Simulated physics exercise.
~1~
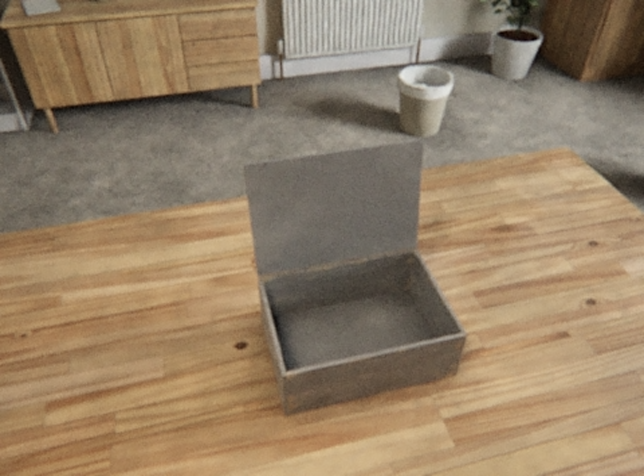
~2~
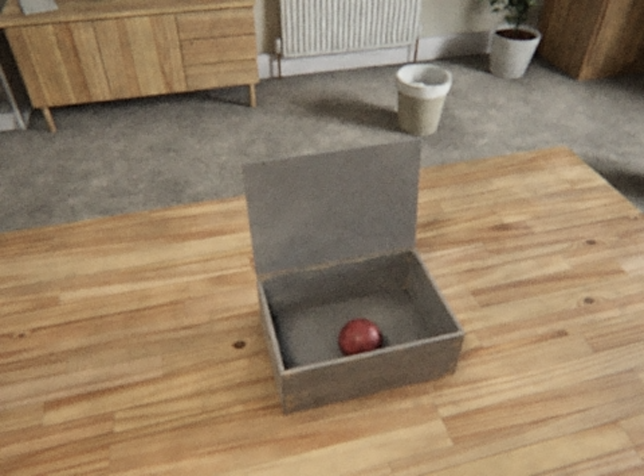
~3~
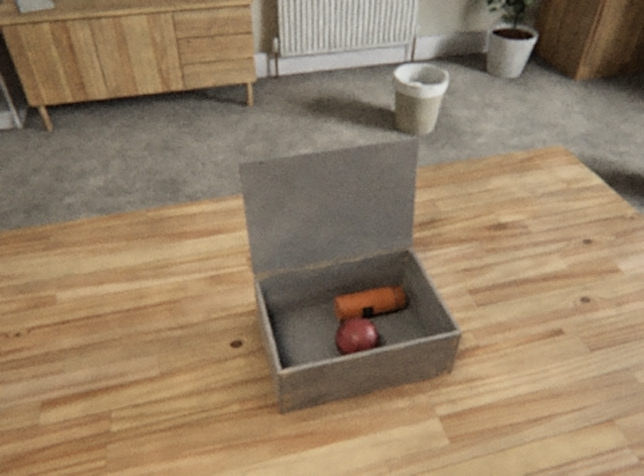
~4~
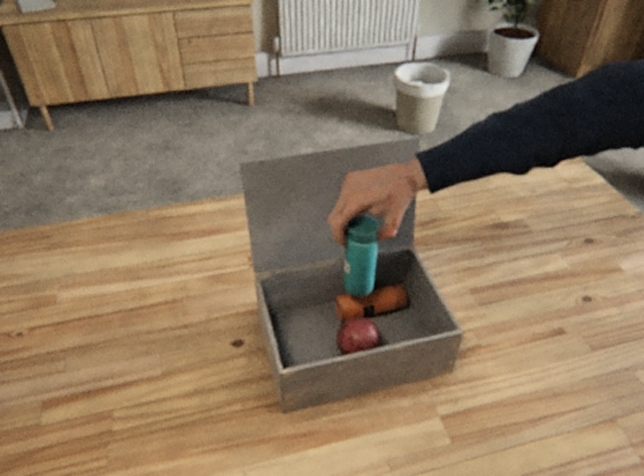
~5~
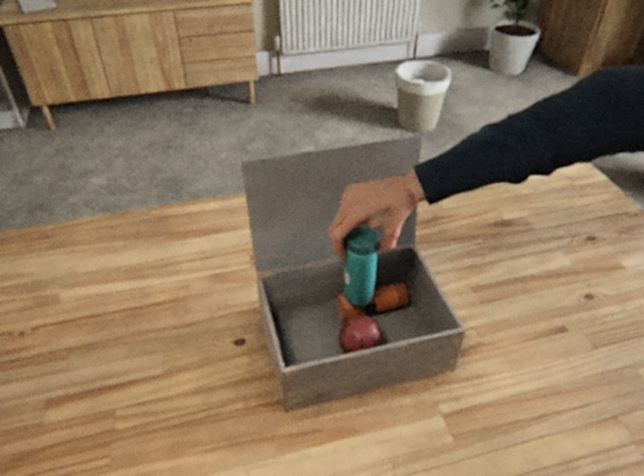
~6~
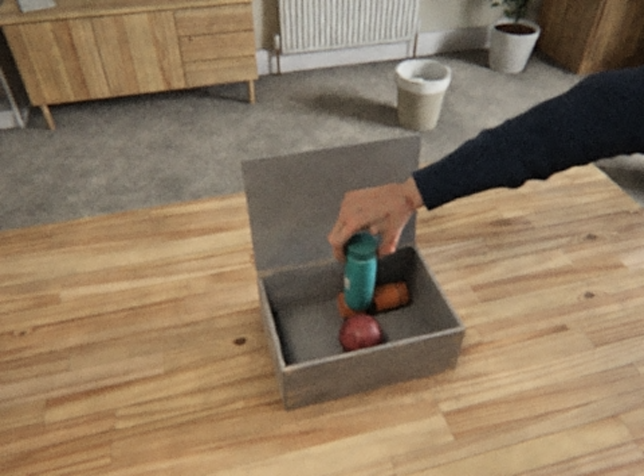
In an open grey box, a red ball and orange shaker appear before a hand lowers in a turquoise shaker.
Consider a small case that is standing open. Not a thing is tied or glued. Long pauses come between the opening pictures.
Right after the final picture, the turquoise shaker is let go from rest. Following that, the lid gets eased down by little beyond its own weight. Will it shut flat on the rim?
Yes.
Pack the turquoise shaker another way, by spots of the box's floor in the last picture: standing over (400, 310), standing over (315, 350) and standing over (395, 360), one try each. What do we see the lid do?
Going in order, the lid comes down all the way, then is left partly open, then is left partly open.
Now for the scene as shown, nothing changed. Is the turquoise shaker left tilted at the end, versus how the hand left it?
Once everything settles, it ends up at a slant.
Then, 0.80 s after the last picture, lid starting down; turquoise shaker on its side near (416, 325); red ball rolled a little.
Then, 1.80 s after the last picture, lid 45° above the rim; turquoise shaker on its side near (416, 325); red ball rolled a little.
At rest, lid shut; tipped over in the box, turquoise shaker; the other 2 in place. Seen from the same camera at the end, turquoise shaker near (416, 325).
